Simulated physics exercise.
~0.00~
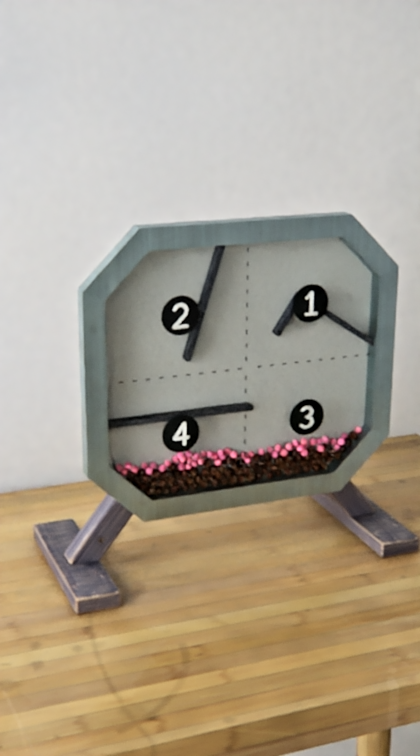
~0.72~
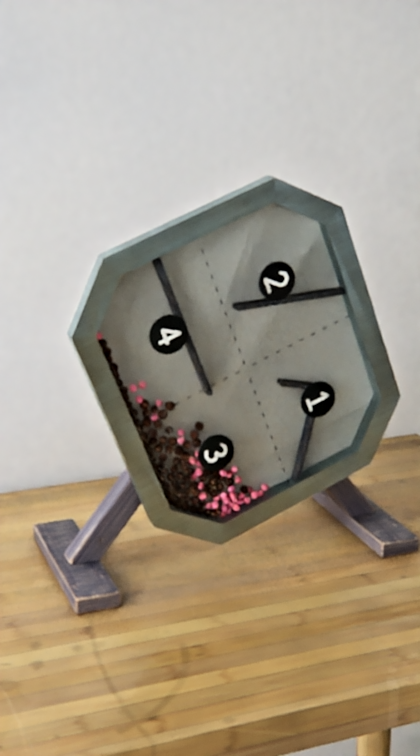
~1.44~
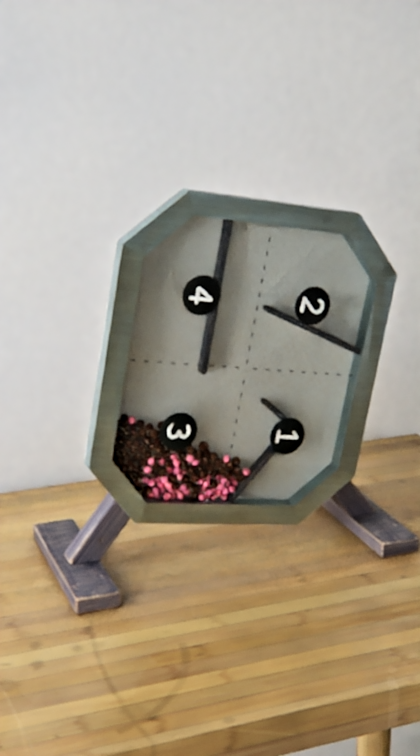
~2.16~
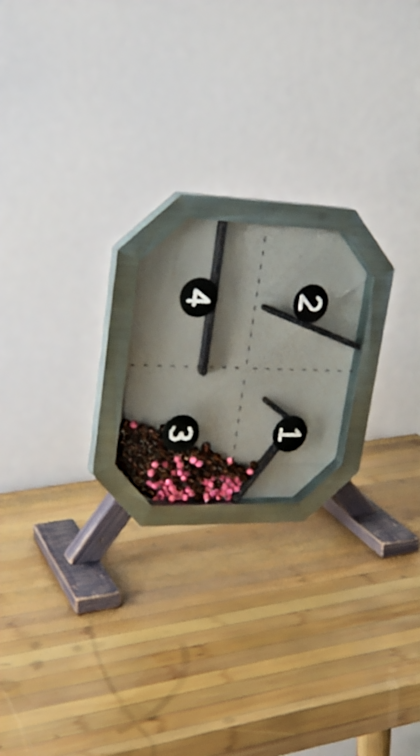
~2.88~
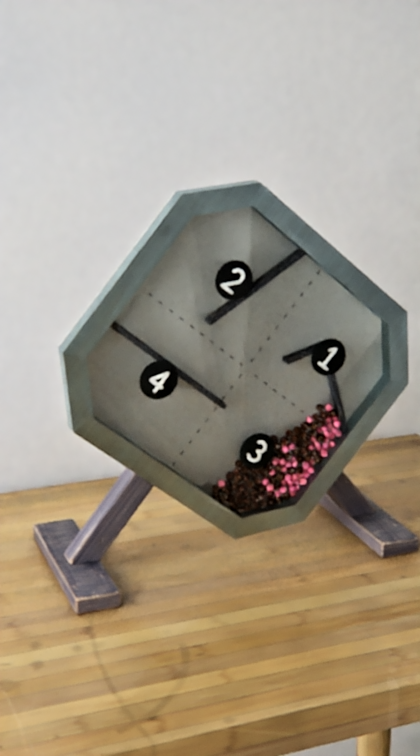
Octagonal case of dark and pink pellets turning clockwise, pausing, then swinging partway back, the pellets settling at lower right.
